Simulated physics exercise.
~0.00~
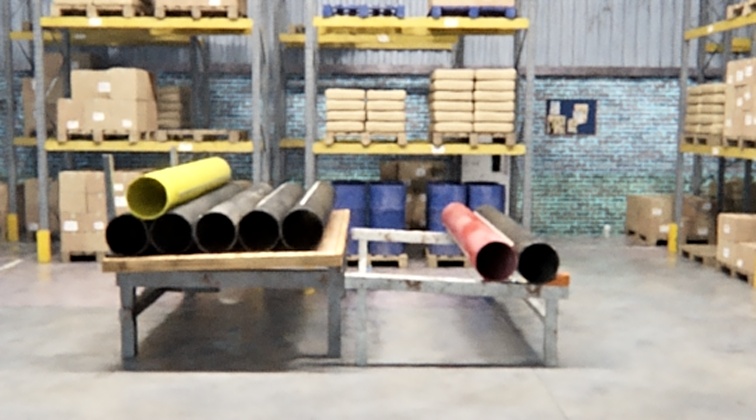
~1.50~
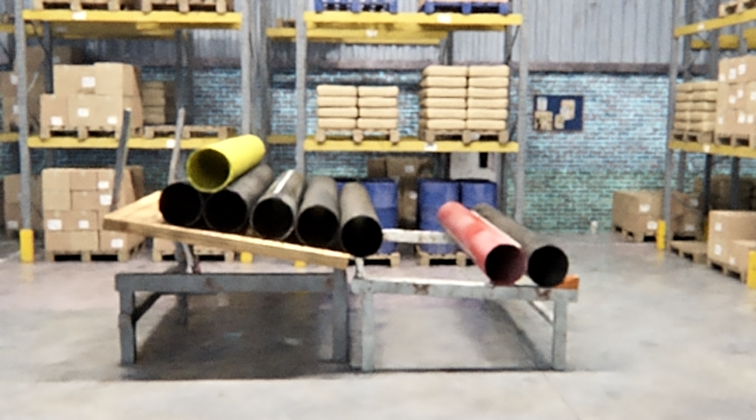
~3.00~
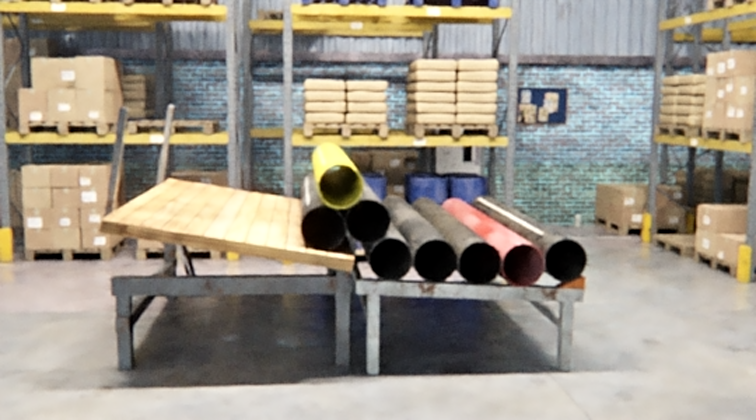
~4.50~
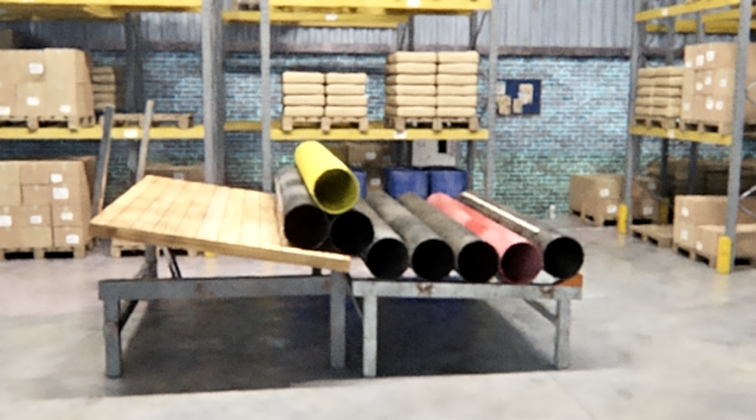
Wooden deck tilting right toward a metal rack, black pipes rolling down beside a red one, yellow pipe resting on top.
